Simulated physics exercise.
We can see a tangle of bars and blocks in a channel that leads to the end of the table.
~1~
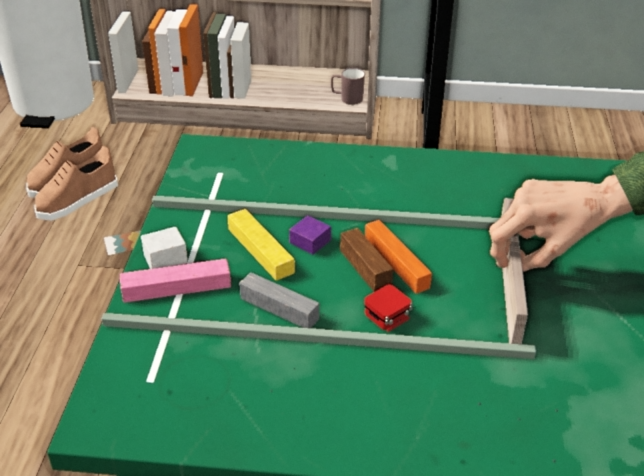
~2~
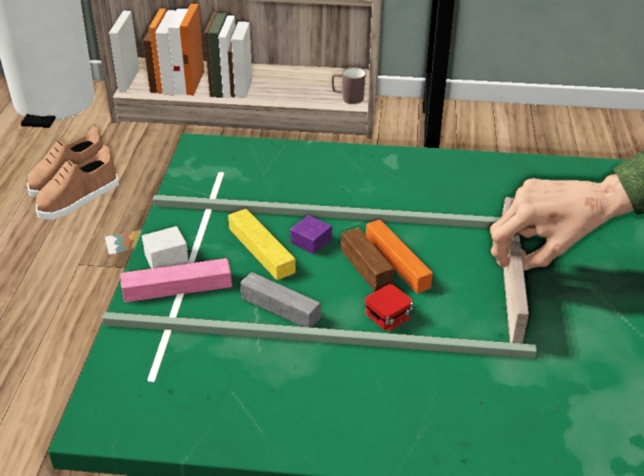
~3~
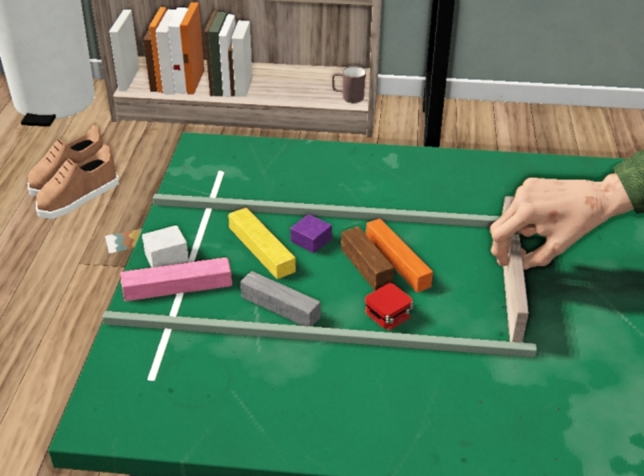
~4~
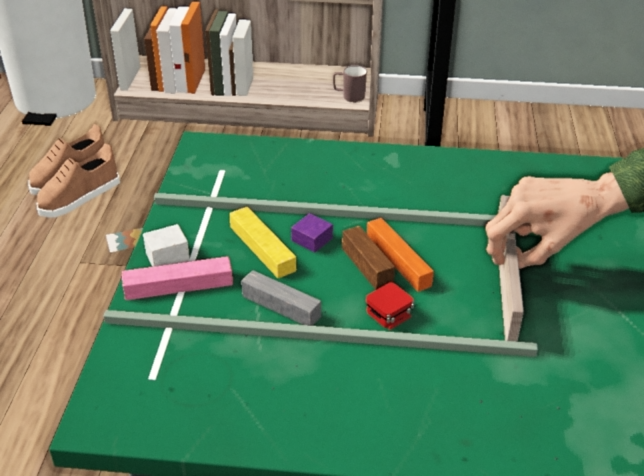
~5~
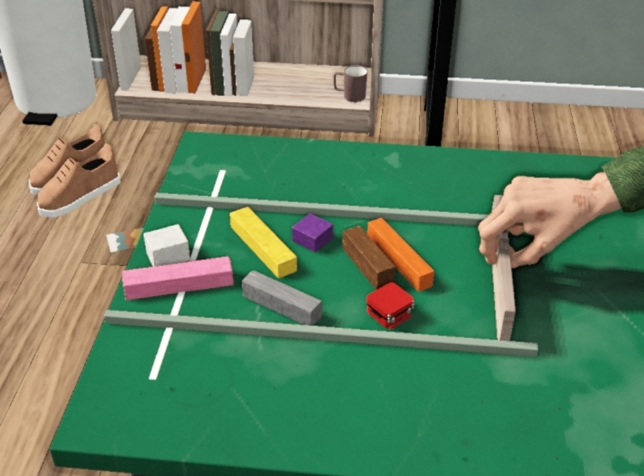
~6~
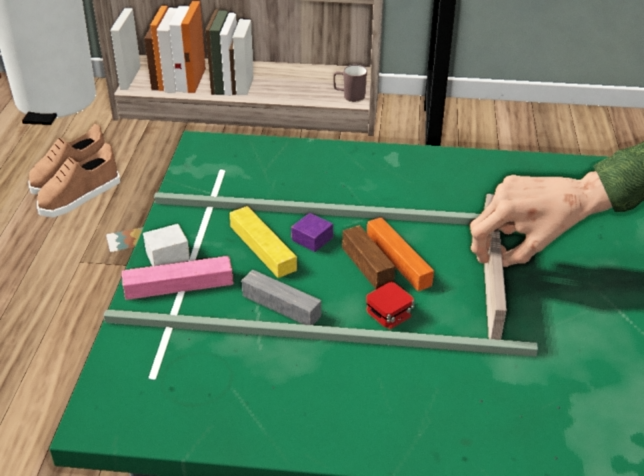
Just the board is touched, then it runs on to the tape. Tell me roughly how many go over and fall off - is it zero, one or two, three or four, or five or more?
After the push, one or two are missing from the table.
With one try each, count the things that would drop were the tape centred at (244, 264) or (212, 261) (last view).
First try 0, second try 1.
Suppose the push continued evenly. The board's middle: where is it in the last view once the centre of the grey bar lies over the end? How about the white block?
Approx. (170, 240) / approx. (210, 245) for the other.
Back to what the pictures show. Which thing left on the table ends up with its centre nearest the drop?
Closest at the end: The yellow bar.
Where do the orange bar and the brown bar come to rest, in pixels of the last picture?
Near (190, 235) and (168, 243).
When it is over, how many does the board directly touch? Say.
It touches 3.
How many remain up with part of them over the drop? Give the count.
The total here is 2.
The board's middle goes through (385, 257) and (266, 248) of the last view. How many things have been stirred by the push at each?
At that stage 3; at the next, 7.
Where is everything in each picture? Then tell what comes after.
White block (165, 250); pink bar (176, 280); yellow bar (260, 244); board (512, 269); tape (190, 263), in the first picture.
Pink bar (177, 280); grey bar (280, 300), in the second picture.
Yellow bar (261, 242); orange bar (398, 255), in the third picture.
White block (167, 248); purple block (312, 233), in the fourth picture.
Pink bar (178, 278); red case (390, 307), in the fifth picture.
White block (167, 247); pink bar (178, 278); yellow bar (262, 241); board (493, 264); tape (192, 260), in the sixth picture.
Soon after, none off yet; white block at rest near (167, 247); pink bar at rest near (178, 278); yellow bar at rest near (262, 241).
Then, none off yet; white block at rest near (167, 247); pink bar moved a little near (167, 274); yellow bar moved a little near (230, 236).
At rest, the number that fall off is one or two; fallen, pink bar and white block.
